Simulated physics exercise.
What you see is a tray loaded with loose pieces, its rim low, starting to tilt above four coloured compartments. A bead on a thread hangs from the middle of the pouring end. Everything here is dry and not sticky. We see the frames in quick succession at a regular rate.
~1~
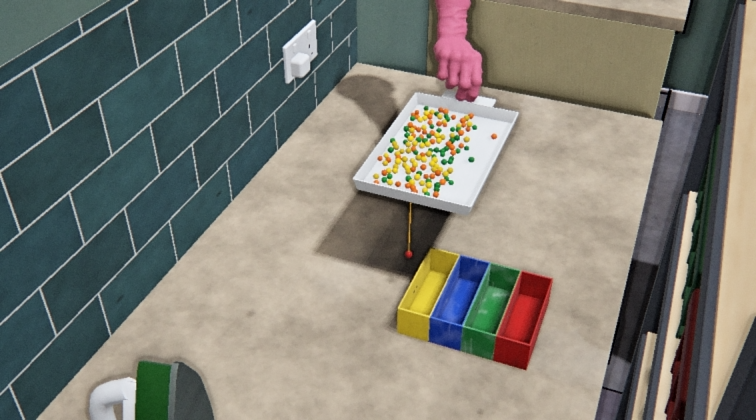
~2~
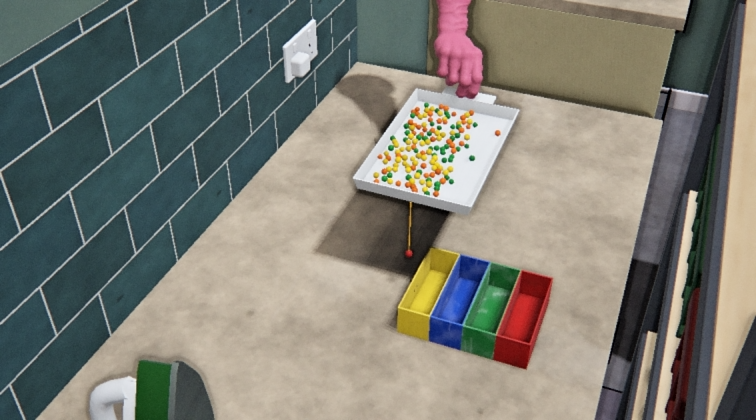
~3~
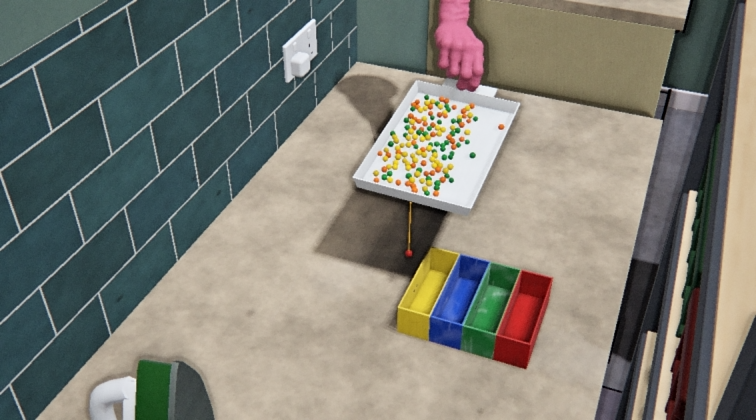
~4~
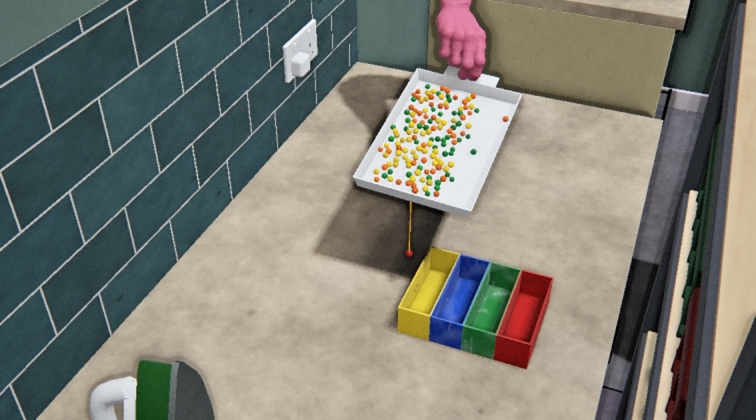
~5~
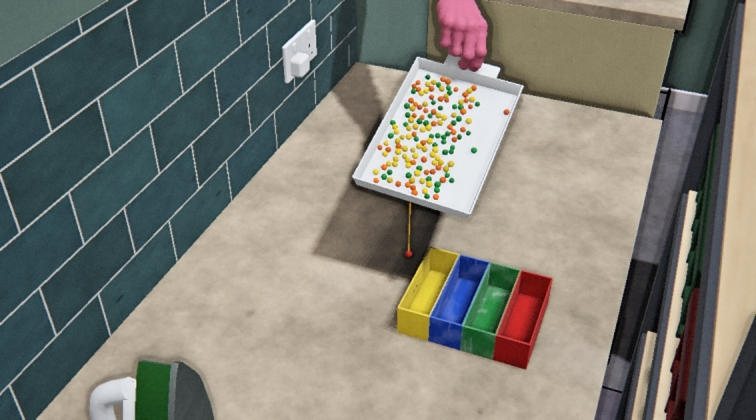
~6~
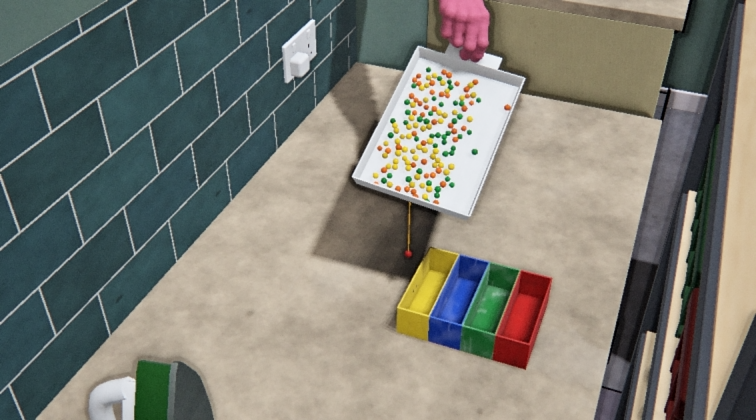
A white tray of small round orange, yellow and green beads tilts steadily as a pink-gloved hand raises its far end above a counter, and the beads begin shifting on it, near four yellow, blue, green and red compartments.
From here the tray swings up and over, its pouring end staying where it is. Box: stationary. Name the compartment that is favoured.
Blue.
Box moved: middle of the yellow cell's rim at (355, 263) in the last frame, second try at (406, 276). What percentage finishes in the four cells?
About 60 per cent, then about 100 per cent.
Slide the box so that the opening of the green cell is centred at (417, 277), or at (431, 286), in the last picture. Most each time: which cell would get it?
First: The cell in red. Second: The red one.
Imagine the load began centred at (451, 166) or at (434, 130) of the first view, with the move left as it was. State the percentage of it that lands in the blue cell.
First try 60 %, second try 60 %.
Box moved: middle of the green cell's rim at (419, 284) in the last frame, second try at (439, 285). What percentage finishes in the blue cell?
0 and 0 %.
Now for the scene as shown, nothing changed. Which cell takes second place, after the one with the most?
Next after the leader comes yellow.
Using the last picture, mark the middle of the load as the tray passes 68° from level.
Look about (450, 217) in the last picture.
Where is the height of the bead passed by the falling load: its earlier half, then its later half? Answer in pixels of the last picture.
The opening half passes (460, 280), the closing half (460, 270).
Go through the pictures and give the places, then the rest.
In the first picture, corners of the pouring end at (357, 178) and (468, 204), level; middle of the load at (431, 151), round plastic beads; bead on its thread at (409, 254); yellow cell at (414, 322); blue cell at (445, 331); green cell at (478, 341); red cell at (512, 350).
In the second picture, corners of the pouring end at (357, 177) and (469, 204), level; middle of the load at (431, 149).
In the third picture, corners of the pouring end at (357, 176) and (468, 205), tipped barely, lowest at the right corner; middle of the load at (431, 145).
In the fourth picture, corners of the pouring end at (358, 176) and (469, 208), tipped a little, lowest at the right corner; middle of the load at (432, 140).
In the fifth picture, corners of the pouring end at (357, 176) and (468, 210), tipped clearly, lowest at the right corner; middle of the load at (431, 136), a small part on the move.
In the sixth picture, corners of the pouring end at (357, 175) and (468, 213), tipped clearly, lowest at the right corner; middle of the load at (432, 136), all on the move; yellow cell at (413, 322); blue cell at (445, 331); green cell at (478, 340); red cell at (511, 350).
Soon after the last picture, tray tipped steeply; about two thirds on the tray; a small part in the blue cell; a small part in the yellow cell; a small part in the green cell; a small part falling or outside the box.
A little later, tray tipped past a quarter turn; a stray few on the tray; about half in the blue cell; about a quarter in the yellow cell; a small part in the green cell; a small part falling or outside the box.
Later still, tray tipped past a quarter turn; about two thirds in the blue cell; about a quarter in the yellow cell; a small part in the green cell; a small part falling or outside the box.
At rest, tray tipped past a quarter turn; about two thirds in the blue cell; about a quarter in the yellow cell; a small part in the green cell; none in the red cell; a small part outside the box.
